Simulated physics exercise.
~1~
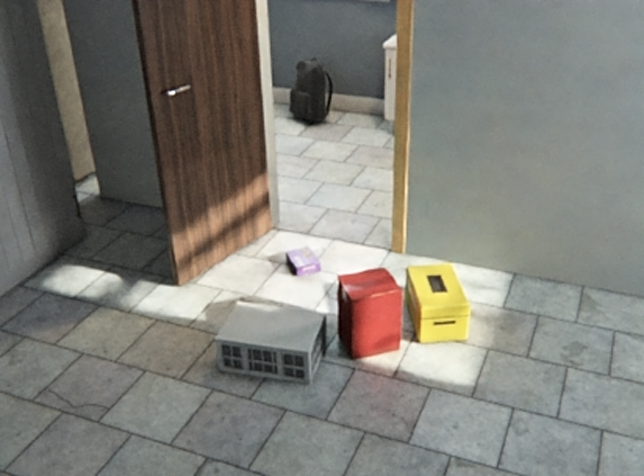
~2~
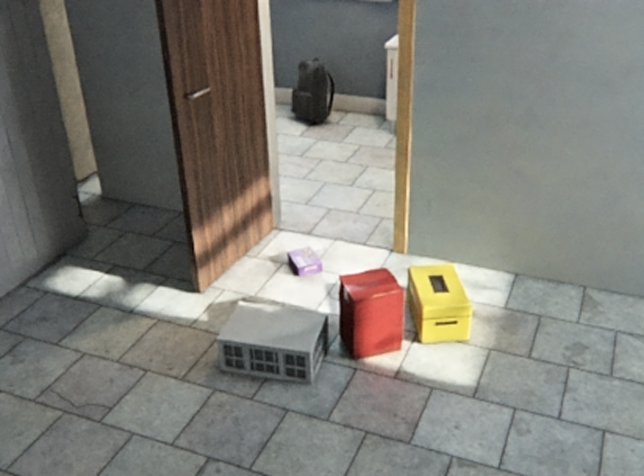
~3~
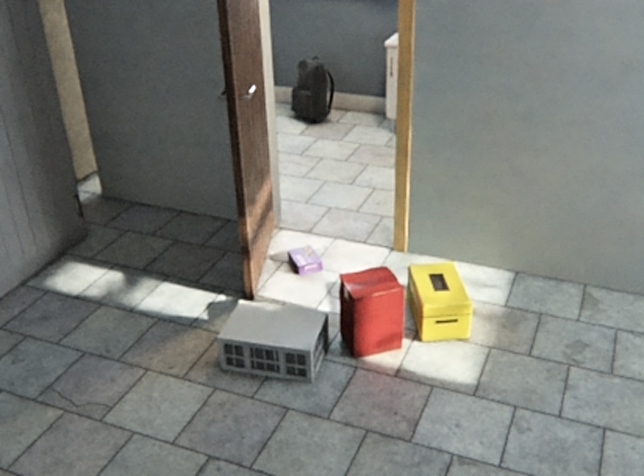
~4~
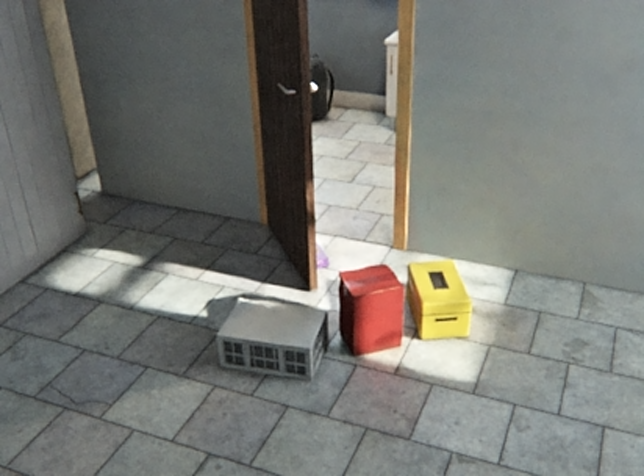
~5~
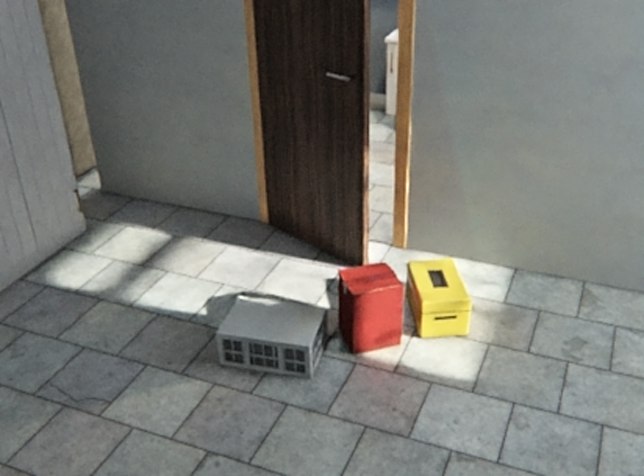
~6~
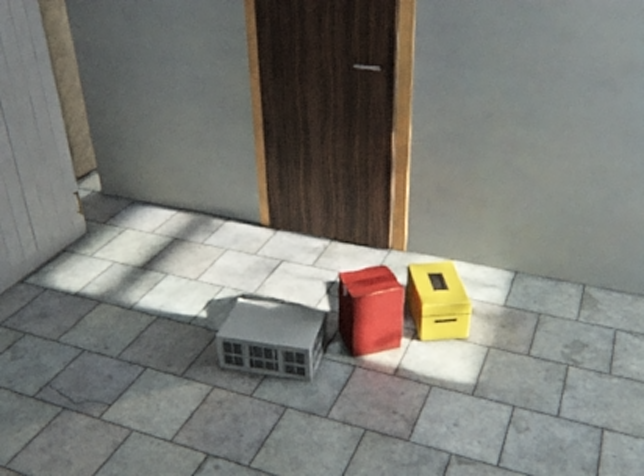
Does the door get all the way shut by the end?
Yes, the door swings fully closed and sits shut in its frame, with the red box and yellow toolbox still standing in front.
